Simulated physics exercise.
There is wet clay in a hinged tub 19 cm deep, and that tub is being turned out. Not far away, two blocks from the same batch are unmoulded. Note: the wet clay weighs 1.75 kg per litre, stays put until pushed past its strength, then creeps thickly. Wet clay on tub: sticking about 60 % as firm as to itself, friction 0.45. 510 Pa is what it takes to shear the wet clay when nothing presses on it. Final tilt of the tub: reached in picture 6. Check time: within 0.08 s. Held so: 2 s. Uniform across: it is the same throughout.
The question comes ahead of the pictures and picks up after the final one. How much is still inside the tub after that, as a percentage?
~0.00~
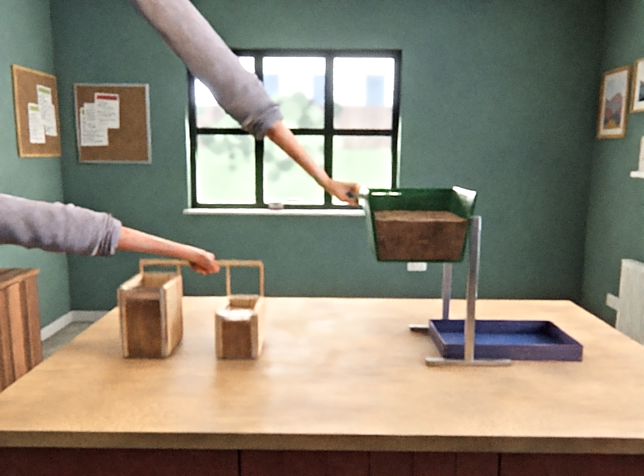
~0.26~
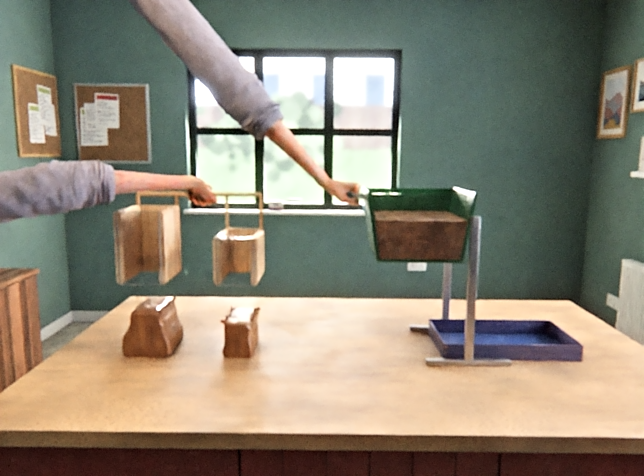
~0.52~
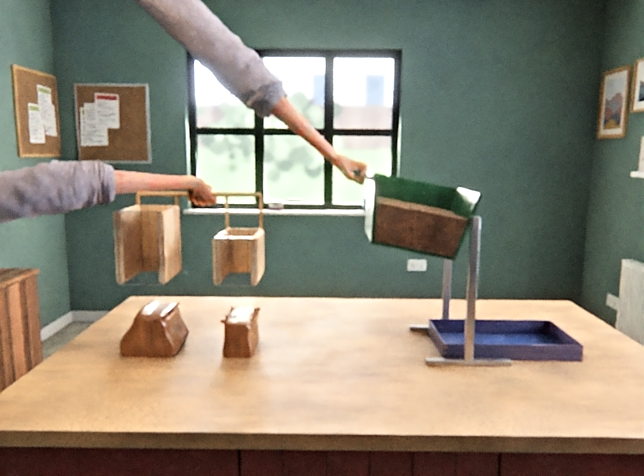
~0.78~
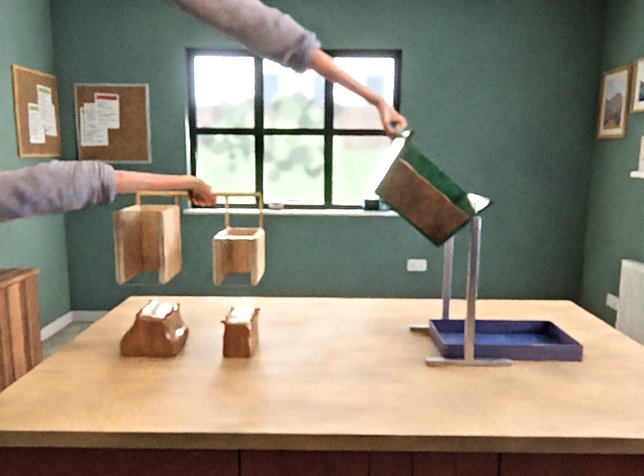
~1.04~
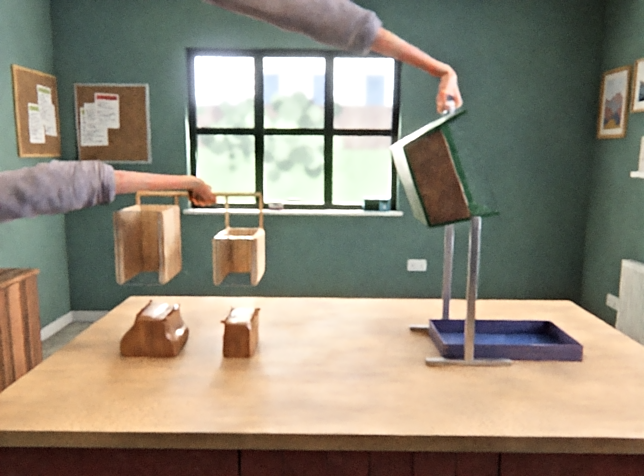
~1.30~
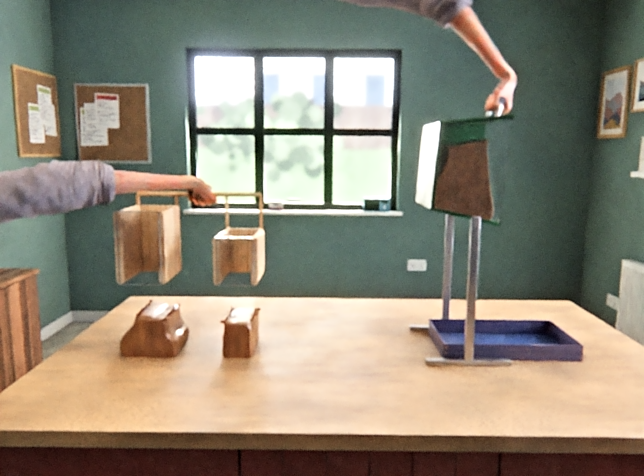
Close to 41 % is still inside the tub.
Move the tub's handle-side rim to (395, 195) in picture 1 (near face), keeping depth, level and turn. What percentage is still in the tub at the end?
40 %, roughly.
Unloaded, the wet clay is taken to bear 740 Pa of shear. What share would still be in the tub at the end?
35 %.
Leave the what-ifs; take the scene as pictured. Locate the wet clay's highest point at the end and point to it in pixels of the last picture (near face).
About (454, 185).
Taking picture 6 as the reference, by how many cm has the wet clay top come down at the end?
12 cm.
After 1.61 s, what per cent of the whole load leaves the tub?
I reckon it's around 2 in a hundred.
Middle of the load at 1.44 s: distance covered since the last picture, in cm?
About 6 cm.
After 1.44 s, the tub is at 94 degrees and holds 83 %.
After 1.61 s, the tub is at 94 degrees and holds 43 %.
After 1.78 s, the tub is at 94 degrees and holds 41 %.
After 1.95 s, the tub is at 94 degrees and holds 41 %.
After 3.30 s, at the end, the tub is at 94 degrees and holds 41 %.
